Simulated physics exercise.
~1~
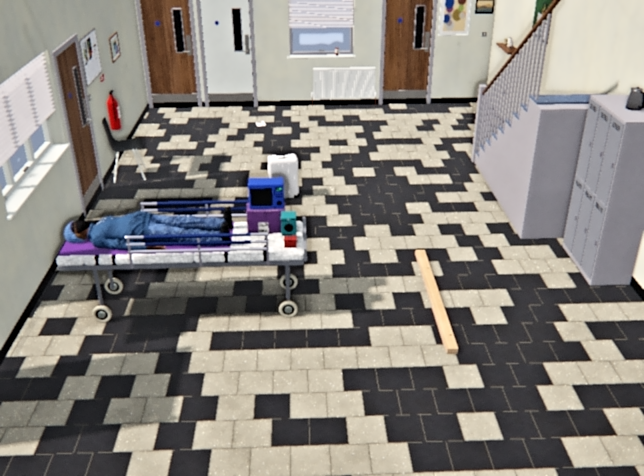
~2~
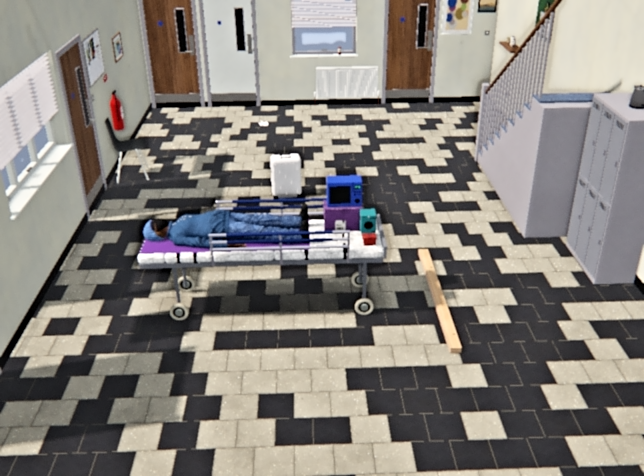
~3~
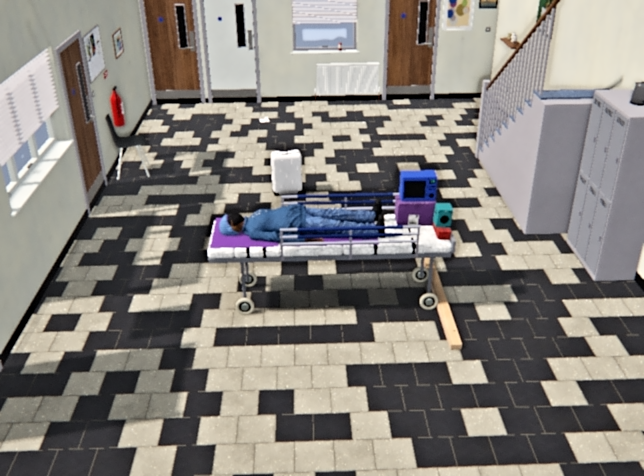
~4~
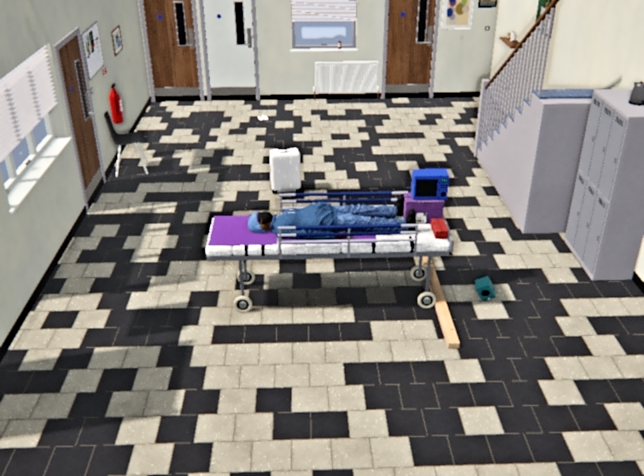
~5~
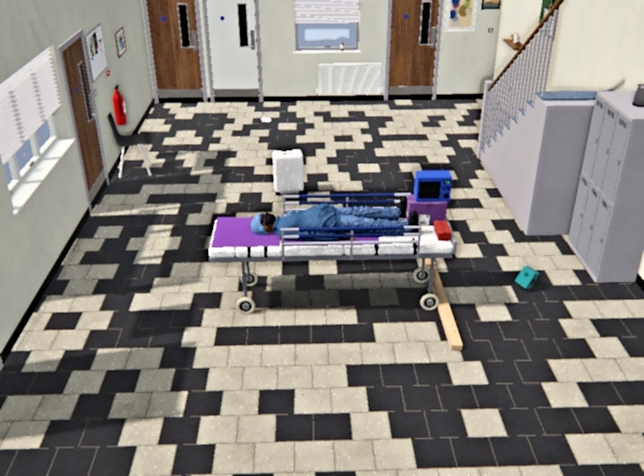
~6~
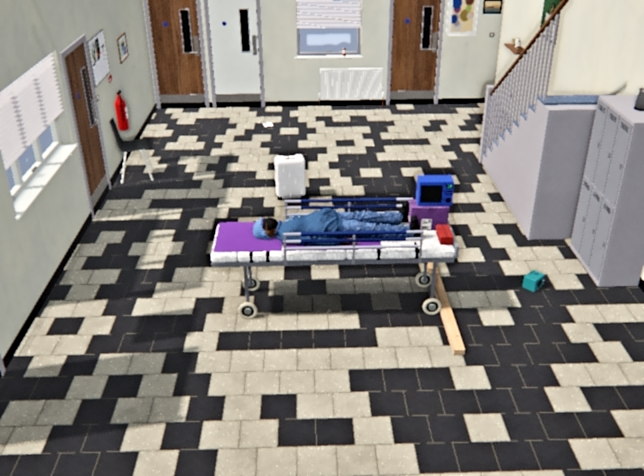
In the video, a hospital trolley carrying a lying person, a blue monitor and other items rolls right across a tiled floor and stops at a wooden strip; a teal pump tumbles off onto the floor, while the person slides slightly toward the foot end and everything else stays aboard.
